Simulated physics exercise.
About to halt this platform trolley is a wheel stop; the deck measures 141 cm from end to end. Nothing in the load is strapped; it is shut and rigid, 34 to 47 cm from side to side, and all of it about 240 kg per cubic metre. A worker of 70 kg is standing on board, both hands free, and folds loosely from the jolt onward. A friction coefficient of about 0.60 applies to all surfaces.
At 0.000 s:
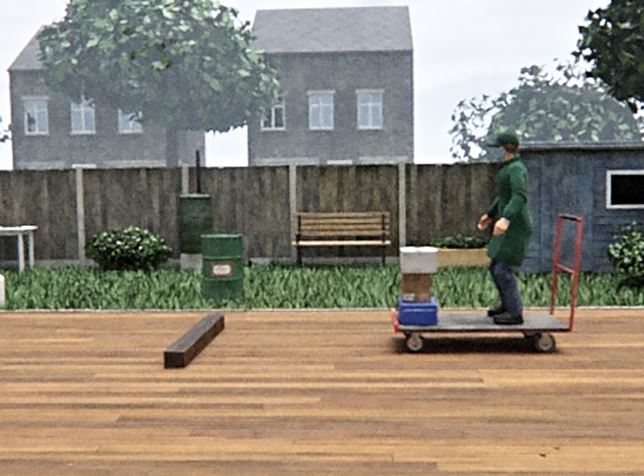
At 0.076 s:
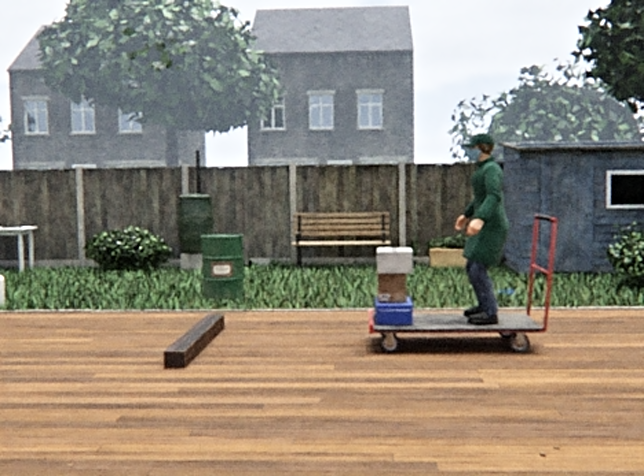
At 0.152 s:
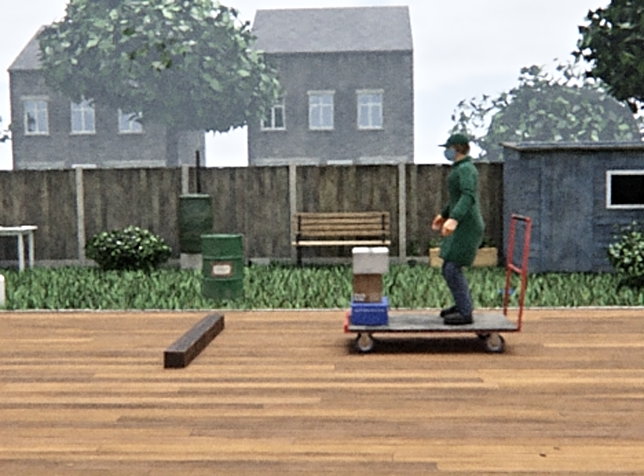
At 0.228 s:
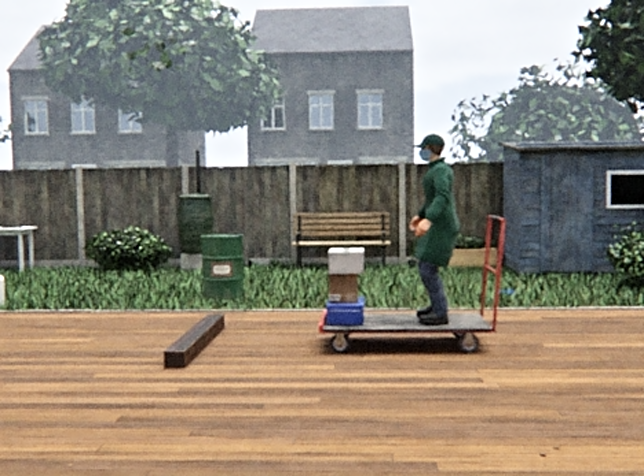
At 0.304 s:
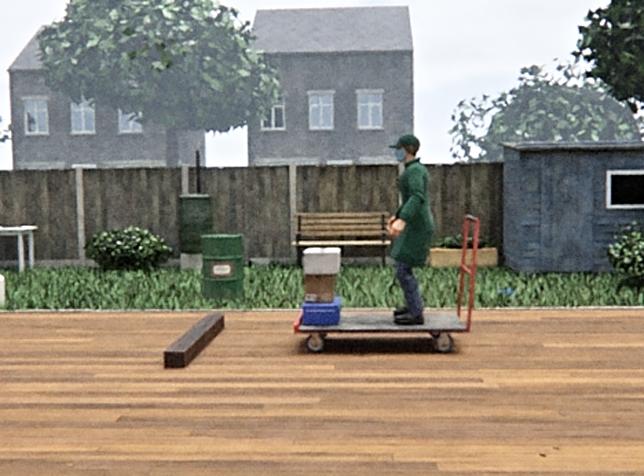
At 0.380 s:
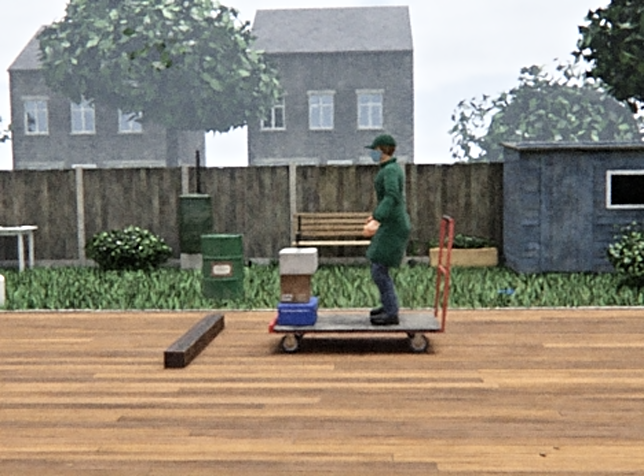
Worker in green coat and cap standing on a flat trolley with stacked boxes, rolling steadily left across wooden decking.
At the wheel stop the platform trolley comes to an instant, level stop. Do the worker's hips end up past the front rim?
Yes, it passes the edge.
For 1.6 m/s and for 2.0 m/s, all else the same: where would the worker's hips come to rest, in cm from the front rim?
60 cm behind, then 20 cm behind.
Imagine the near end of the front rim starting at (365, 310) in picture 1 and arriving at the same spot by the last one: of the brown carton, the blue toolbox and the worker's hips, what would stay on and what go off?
Result: Brown gone, blue secure, hips secure.
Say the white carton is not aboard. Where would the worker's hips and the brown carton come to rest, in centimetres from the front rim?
In that case hips 60 past, brown 110 past.
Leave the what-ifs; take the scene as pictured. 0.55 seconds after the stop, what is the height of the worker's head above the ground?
The head is some 80 cm up from the ground.
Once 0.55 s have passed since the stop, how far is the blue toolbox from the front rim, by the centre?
Some 20 cm behind it.
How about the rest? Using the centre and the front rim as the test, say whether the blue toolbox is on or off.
End result - blue: Stays.
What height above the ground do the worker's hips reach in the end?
Roughly 10 cm.
The wheels strike at 0.63 s.
After 1.18 s the worker's hips are 6 cm past the rim, near (189, 285) in the last picture's view.
After 1.63 s the worker's hips are 63 cm past the rim, near (129, 333) in the last picture's view.
When all is still (3.1 s), past the rim, brown carton, white carton and the worker's hips; behind it, blue toolbox.
